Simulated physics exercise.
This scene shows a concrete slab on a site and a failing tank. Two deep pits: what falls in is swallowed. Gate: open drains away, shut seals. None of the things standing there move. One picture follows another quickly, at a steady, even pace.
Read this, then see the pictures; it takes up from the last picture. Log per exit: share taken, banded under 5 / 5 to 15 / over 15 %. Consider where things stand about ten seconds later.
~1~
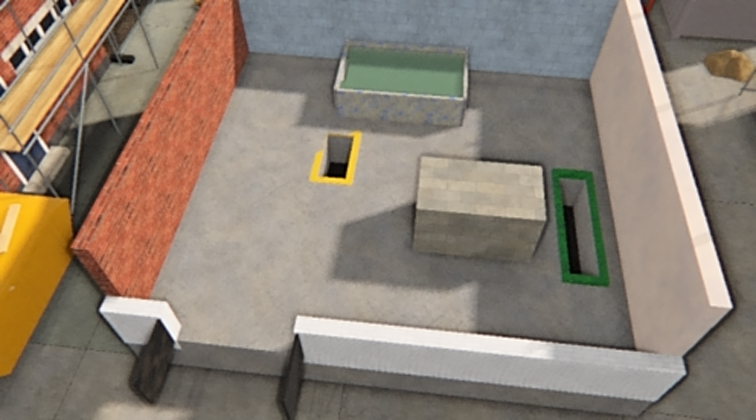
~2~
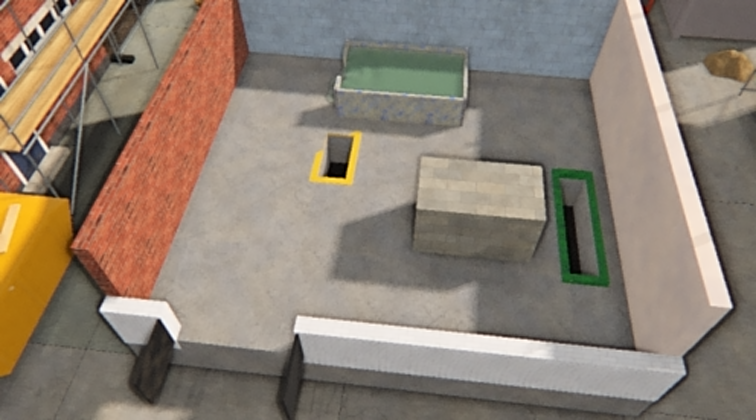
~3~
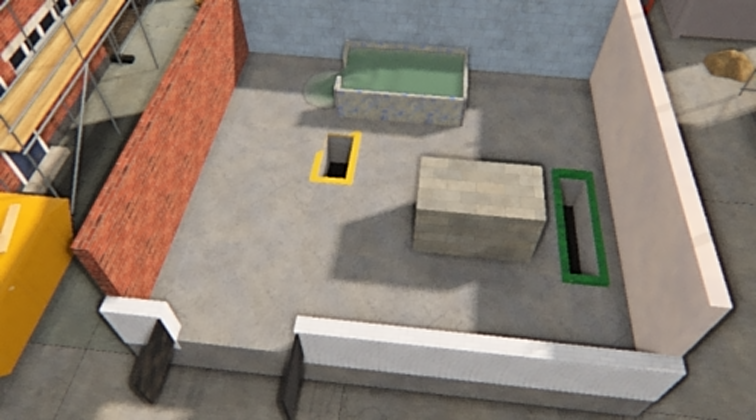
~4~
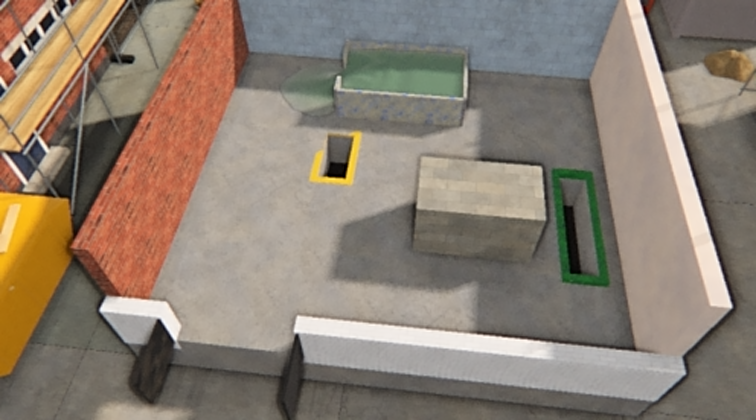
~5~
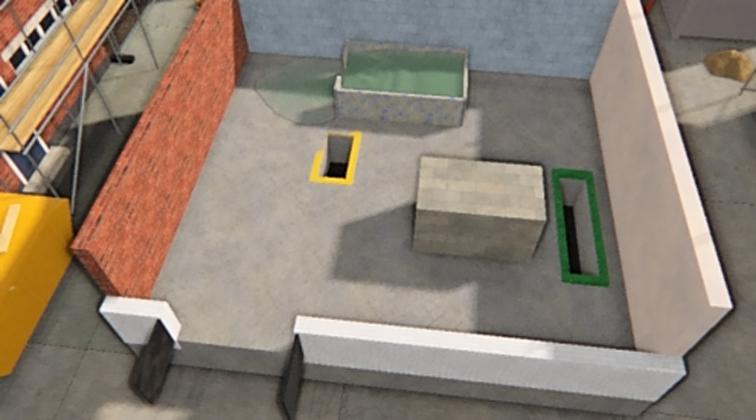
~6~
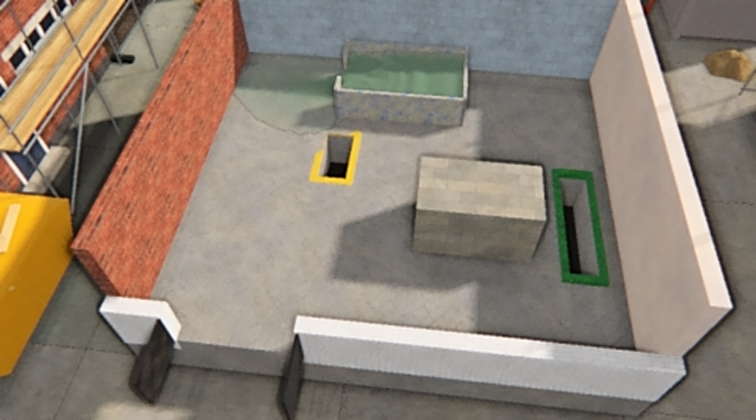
Result: The gate gets in excess of fifteen per cent, the green pit gets shy of five per cent, the yellow pit gets shy of five per cent.
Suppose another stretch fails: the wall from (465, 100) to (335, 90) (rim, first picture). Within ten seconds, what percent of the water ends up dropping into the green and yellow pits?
In percent: Green 8, yellow 25.
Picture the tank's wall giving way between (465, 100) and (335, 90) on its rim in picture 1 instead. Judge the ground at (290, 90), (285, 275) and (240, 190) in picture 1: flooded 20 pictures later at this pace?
Note, points one to three: Unreached / reached and soaked / unreached.
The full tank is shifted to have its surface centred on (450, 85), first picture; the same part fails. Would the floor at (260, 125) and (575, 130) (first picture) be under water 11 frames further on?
So, first one soaked, second one left untouched.
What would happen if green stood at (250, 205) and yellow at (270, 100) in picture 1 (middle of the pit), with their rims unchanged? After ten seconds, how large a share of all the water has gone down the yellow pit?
Share, yellow pit, approx.: 50 in a hundred.
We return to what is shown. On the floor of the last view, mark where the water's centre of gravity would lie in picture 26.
I'd put my finger on (335, 108).
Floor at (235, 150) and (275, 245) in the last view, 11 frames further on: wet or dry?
Point 1: Inundated; point 2: Unwetted.
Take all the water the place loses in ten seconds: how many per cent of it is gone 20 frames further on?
My figure is about 0 in a hundred.
A moment on, water covers 15 % of the floor; the gate 0 %, the green pit 0 %, the yellow pit 0 %.
Next, water covers 20 % of the floor; the gate 0 %, the green pit 0 %, the yellow pit 0 %.
Then, water covers 30 % of the floor; the gate 0 %, the green pit 0 %, the yellow pit 0 %.
Later, water covers 50 % of the floor; the gate 9 %, the green pit 0 %, the yellow pit 1 %.
In the end, water covers 65 % of the floor; the gate 24 %, the green pit 0 %, the yellow pit 2 %.
